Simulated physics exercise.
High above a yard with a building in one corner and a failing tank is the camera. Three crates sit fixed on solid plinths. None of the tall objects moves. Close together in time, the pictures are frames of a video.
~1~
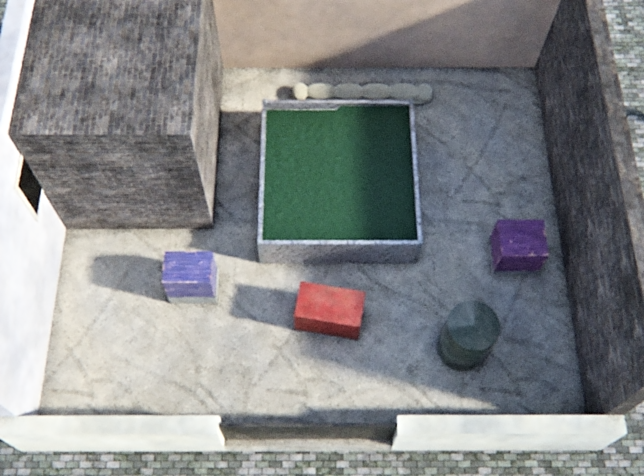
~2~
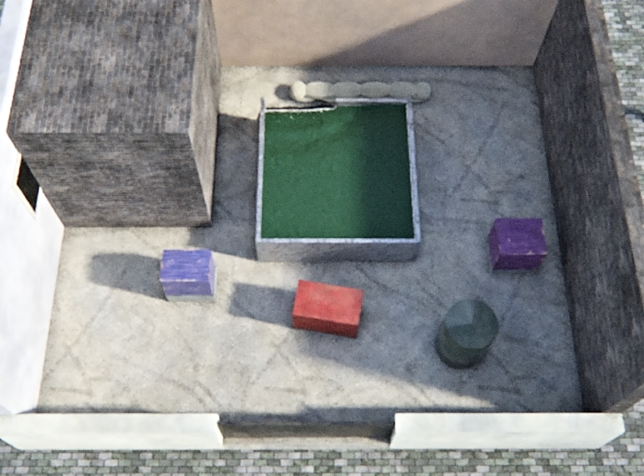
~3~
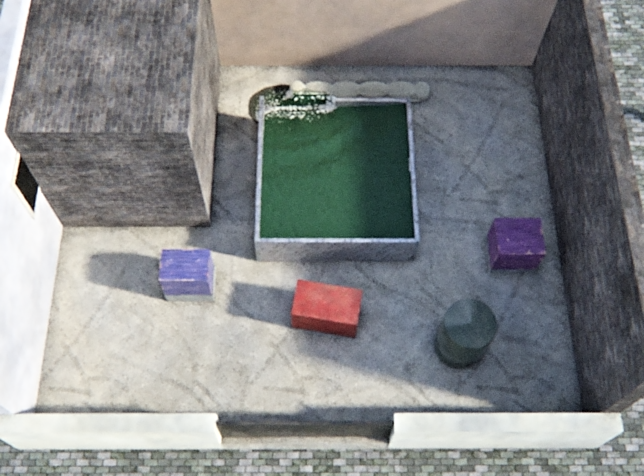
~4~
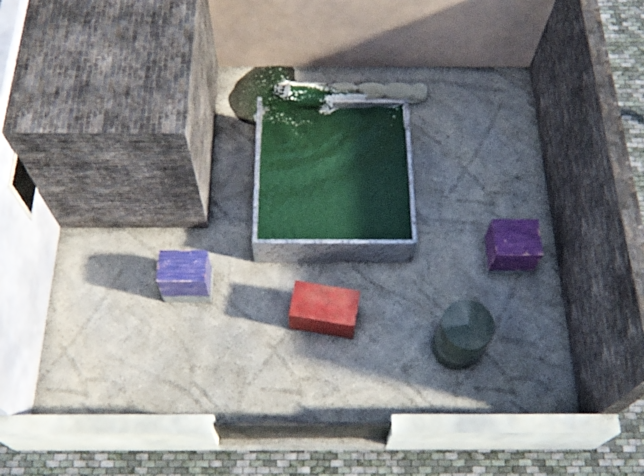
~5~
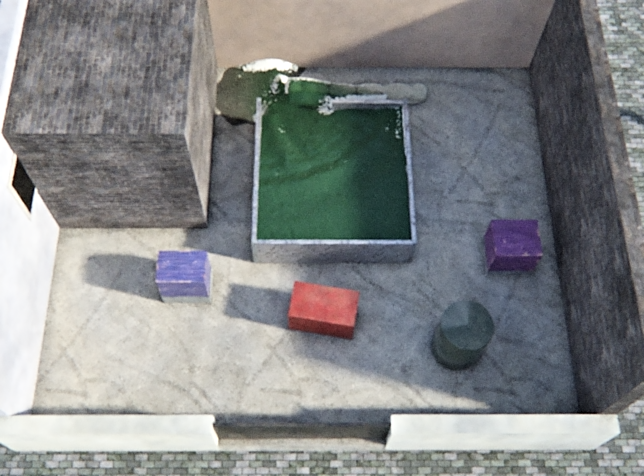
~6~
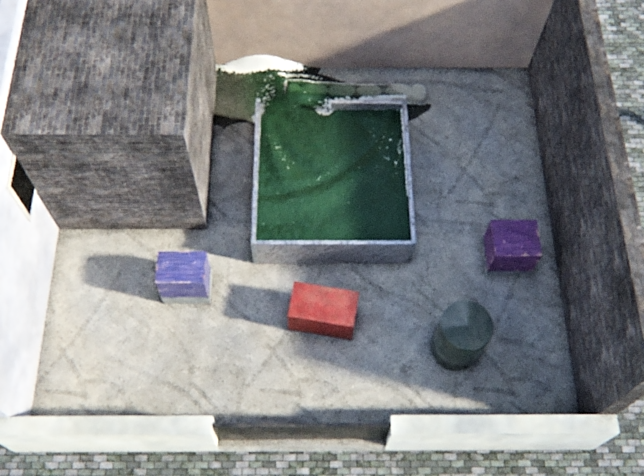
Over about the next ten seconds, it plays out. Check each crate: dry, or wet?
Checked: Blue crate dry, purple crate wet, red crate wet.
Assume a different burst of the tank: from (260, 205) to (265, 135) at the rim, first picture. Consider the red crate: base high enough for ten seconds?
After ten seconds, the red crate has been flooded.
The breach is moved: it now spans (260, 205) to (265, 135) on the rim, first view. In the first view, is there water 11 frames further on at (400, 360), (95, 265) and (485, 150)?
Going through them in turn: Still unsoaked, then reached by the flood, then still unsoaked.
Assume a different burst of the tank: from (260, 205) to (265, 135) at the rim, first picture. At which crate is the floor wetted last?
That would be the purple one.
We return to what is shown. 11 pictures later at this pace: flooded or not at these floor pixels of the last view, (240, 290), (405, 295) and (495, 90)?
As listed: Free of water, not flooded, awash.
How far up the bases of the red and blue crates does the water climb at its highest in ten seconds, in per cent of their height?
240 and 70 per cent, roughly.
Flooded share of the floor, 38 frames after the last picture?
My estimate is near 80 per cent.
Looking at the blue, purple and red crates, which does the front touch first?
That's the blue crate.
A moment on, water covers 15 % of the floor; the blue crate not reached, the purple crate not reached, the red crate not reached.
Next, water covers 25 % of the floor; the blue crate not reached, the purple crate not reached, the red crate not reached.
Then, water covers 40 % of the floor; the blue crate water round its plinth, the purple crate not reached, the red crate water round its plinth.
Later, water covers 80 % of the floor; the blue crate water round its plinth, the purple crate water round its plinth, the red crate water round its plinth.
In the end, water covers 95 % of the floor; the blue crate stayed above the water, the purple crate was topped, the red crate was topped.
